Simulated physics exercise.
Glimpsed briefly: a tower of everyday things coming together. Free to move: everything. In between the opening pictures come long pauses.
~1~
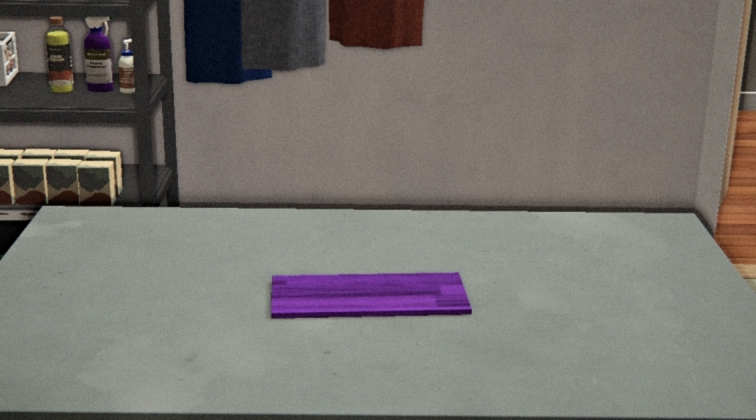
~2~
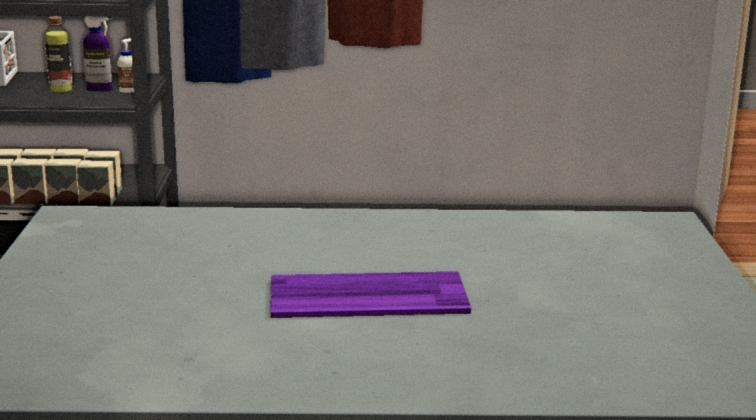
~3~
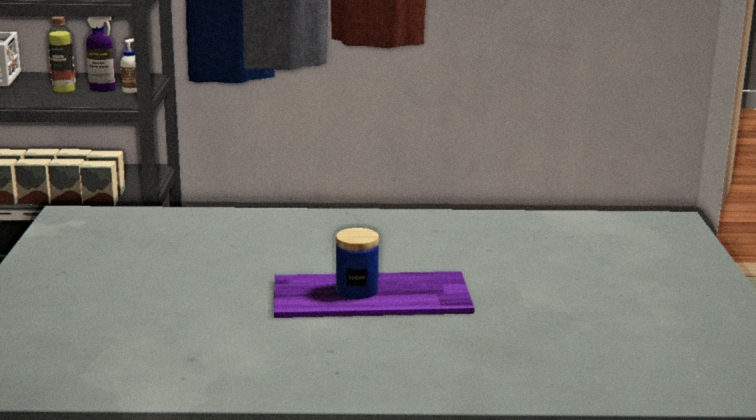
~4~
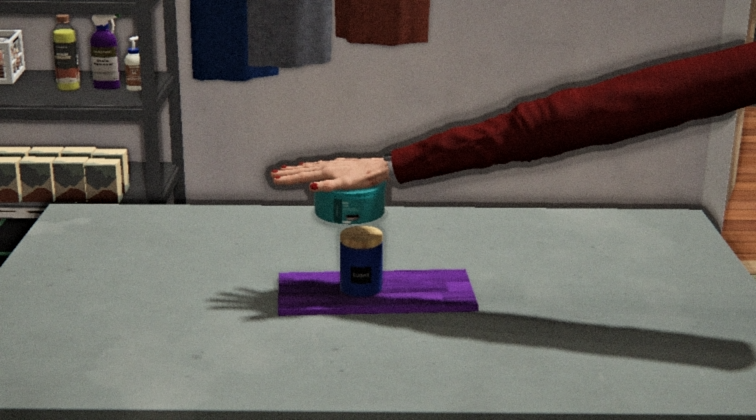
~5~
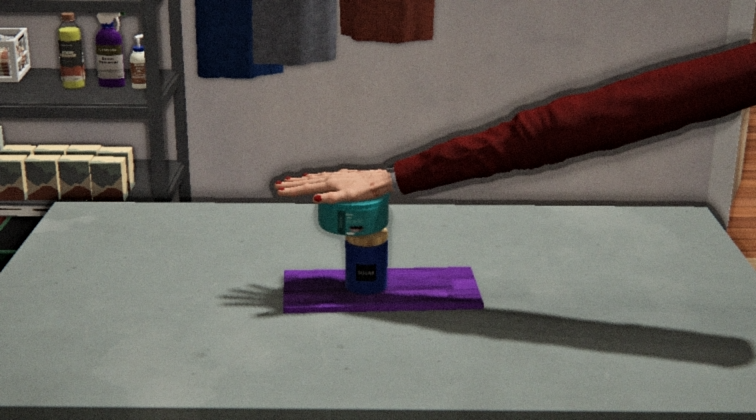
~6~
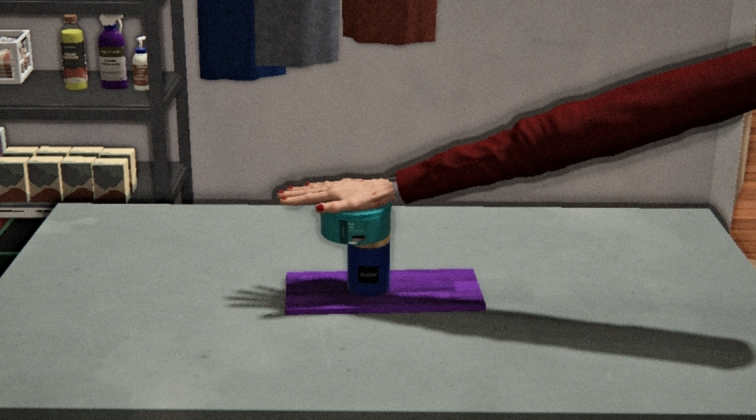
In this clip, a purple board lies on a gray table, and a blue jar with a light lid appears on it. A hand in a red sleeve then lowers a turquoise tub onto the jar's lid, palm resting on top.
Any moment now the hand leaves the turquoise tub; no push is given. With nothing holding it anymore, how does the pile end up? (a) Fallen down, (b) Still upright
(b) Still upright.
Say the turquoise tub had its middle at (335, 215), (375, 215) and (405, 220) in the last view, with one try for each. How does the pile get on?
First the pile topples, second it remains standing, third it topples.
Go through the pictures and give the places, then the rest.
In the first frame, the last thing is not in view yet.
In the second frame, the last thing is not in view yet.
In the third frame, the last thing is not in view yet; blue jar (357, 263).
In the fourth frame, coming down; turquoise tub (350, 197); blue jar (361, 261).
In the fifth frame, coming down; turquoise tub (353, 208); blue jar (366, 259).
In the sixth frame, in place under the hand; turquoise tub (356, 217); blue jar (369, 261).
Then, 0.20 s on from there, no change.
Then, 0.50 s on from there, turquoise tub resting near (356, 217).
In the end, all 3 unmoved. At the end, from the last picture's camera, turquoise tub near (356, 217). The pile holds.
